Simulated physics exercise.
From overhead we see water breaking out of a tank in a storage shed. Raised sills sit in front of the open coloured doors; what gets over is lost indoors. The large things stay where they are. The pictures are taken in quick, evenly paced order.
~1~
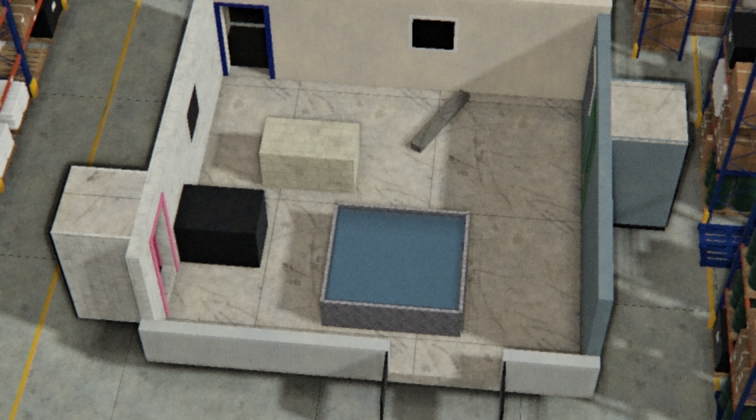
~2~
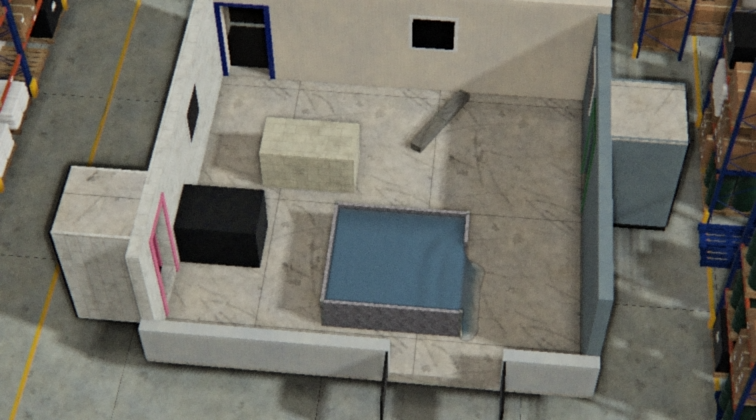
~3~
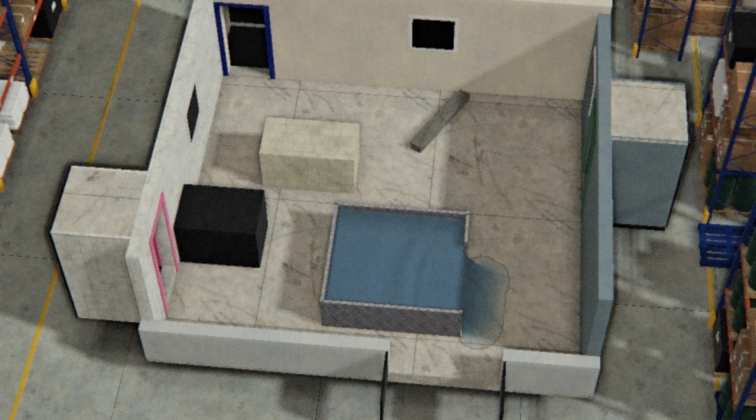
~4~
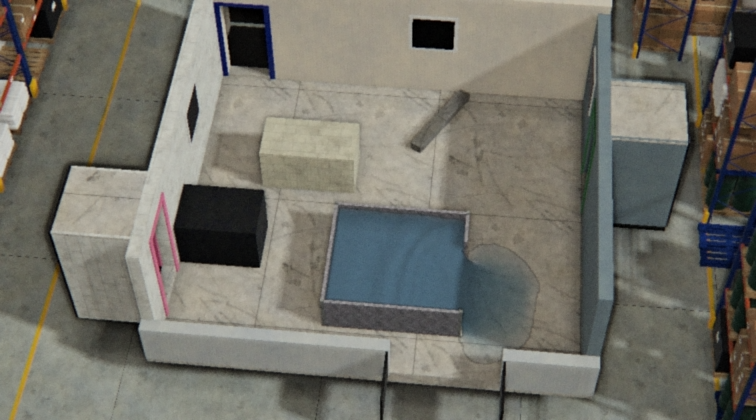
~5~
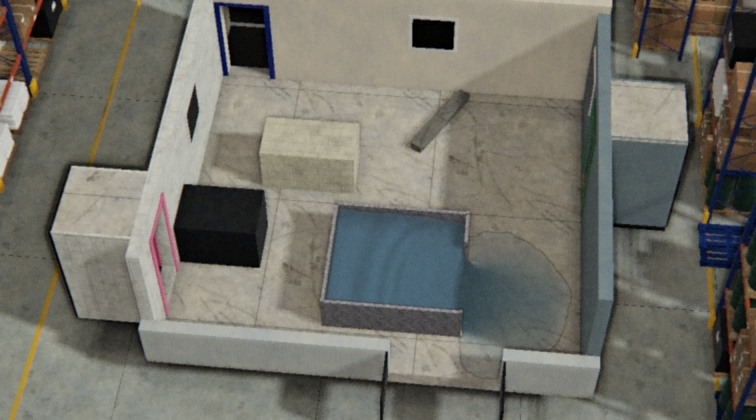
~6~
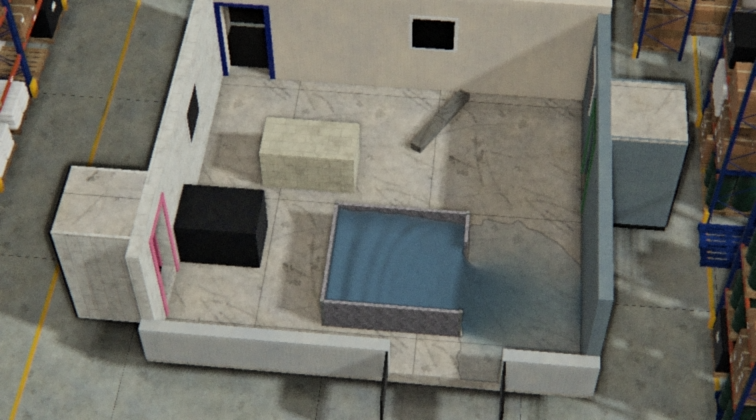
In a walled room, water pours from a tank's right side and spreads across the floor.
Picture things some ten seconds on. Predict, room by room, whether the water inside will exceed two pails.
Pink door: Does not exceed two pails. Green door: Exceeds two pails. Blue door: Does not exceed two pails.
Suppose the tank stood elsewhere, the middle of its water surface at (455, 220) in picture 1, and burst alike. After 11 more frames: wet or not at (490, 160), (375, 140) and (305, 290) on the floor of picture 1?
Going through the three places: In the spill, out of reach, out of reach.
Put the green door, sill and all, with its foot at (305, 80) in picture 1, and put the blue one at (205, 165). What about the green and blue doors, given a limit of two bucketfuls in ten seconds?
I'd say the green door remains short of it and the blue door remains short of it.
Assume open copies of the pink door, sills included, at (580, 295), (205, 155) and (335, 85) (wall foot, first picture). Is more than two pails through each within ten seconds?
Above; below; below.
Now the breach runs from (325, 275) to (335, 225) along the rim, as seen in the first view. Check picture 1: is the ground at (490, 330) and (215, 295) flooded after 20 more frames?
Point one not reached; point two reached.
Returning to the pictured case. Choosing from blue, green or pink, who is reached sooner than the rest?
The one in green.
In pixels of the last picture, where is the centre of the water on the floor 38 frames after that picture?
I reckon somewhere around (472, 230).
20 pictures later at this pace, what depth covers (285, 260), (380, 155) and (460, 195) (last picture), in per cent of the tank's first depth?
In order: Roughly 0, 0 and 4 in a hundred.
A moment on, water covers 15 % of the floor; the pink door not reached, the green door not reached, the blue door not reached.
Next, water covers 20 % of the floor; the pink door not reached, the green door under two buckets in, the blue door not reached.
Then, water covers 40 % of the floor; the pink door not reached, the green door under two buckets in, the blue door not reached.
Later, water covers 60 % of the floor; the pink door not reached, the green door over two buckets in, the blue door not reached.
In the end, water covers 85 % of the floor; the pink door wet at the sill, nothing in, the green door far over two buckets in, the blue door wet at the sill, nothing in.
